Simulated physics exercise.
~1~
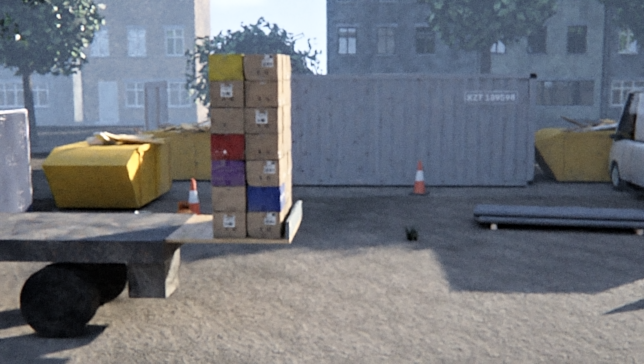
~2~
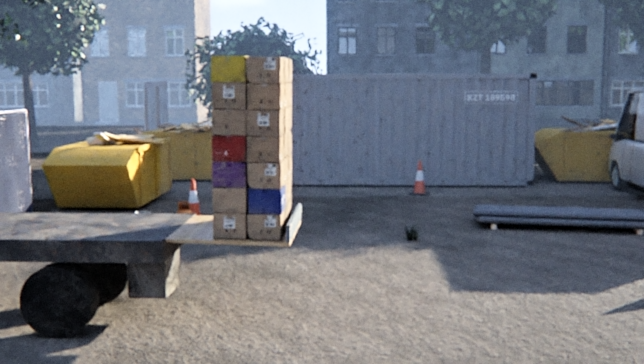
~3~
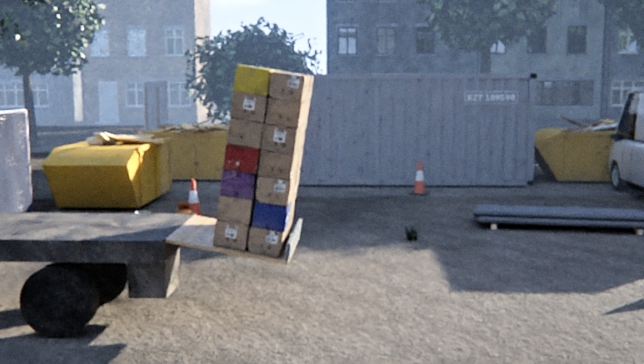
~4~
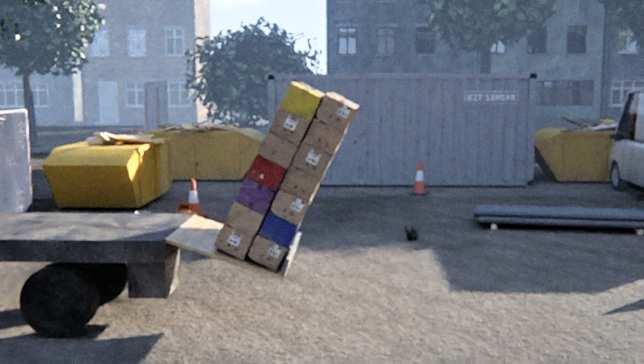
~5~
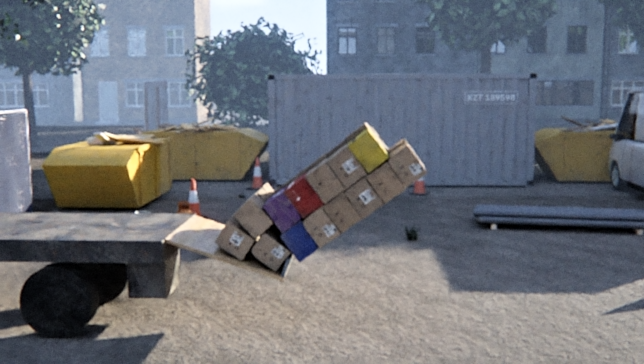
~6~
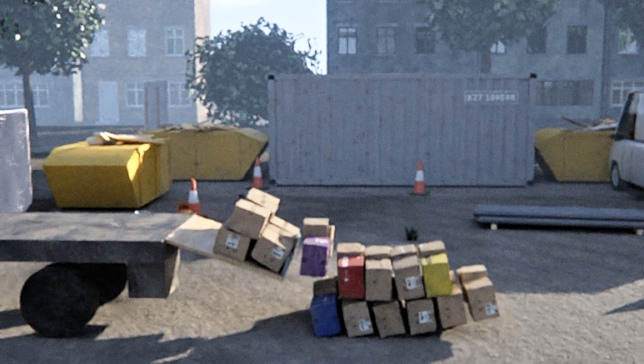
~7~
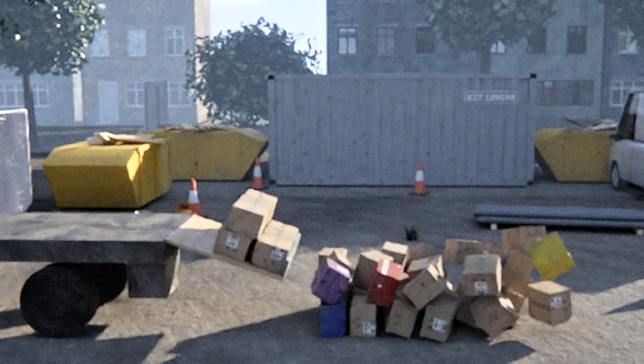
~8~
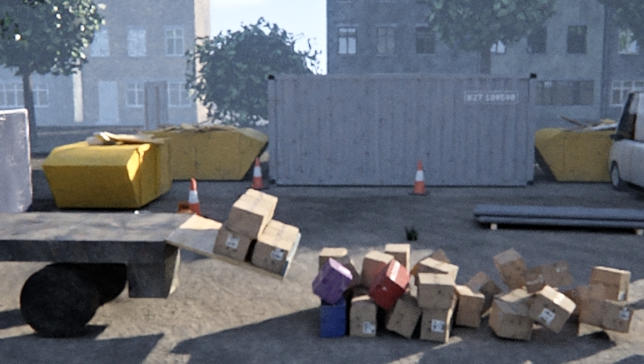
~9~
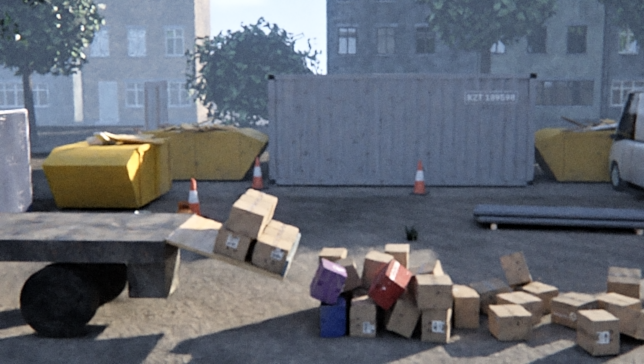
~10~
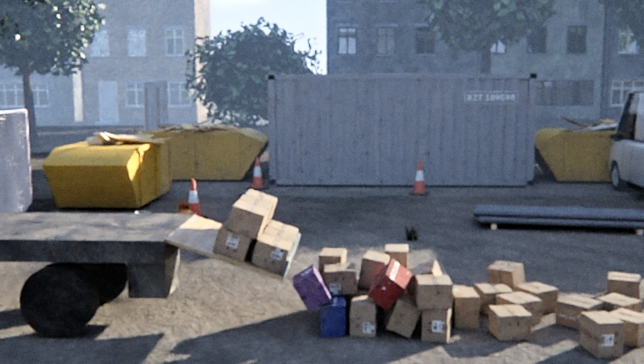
A long grey shipping container stands across a sunlit yard, seen from the side at a fixed distance, with yellow skips, traffic cones and a dark flat-bed at left. A tall stack of brown cartons, with yellow, red, purple and blue ones among them, stands on a flap at the bed's end. The flap tilts down to the right and the stack leans with it, then topples rightward as the flap holds still. Most cartons, the blue one included, crash to the ground and tumble right. A few brown cartons stay on the sloping flap, while the rest lie scattered.
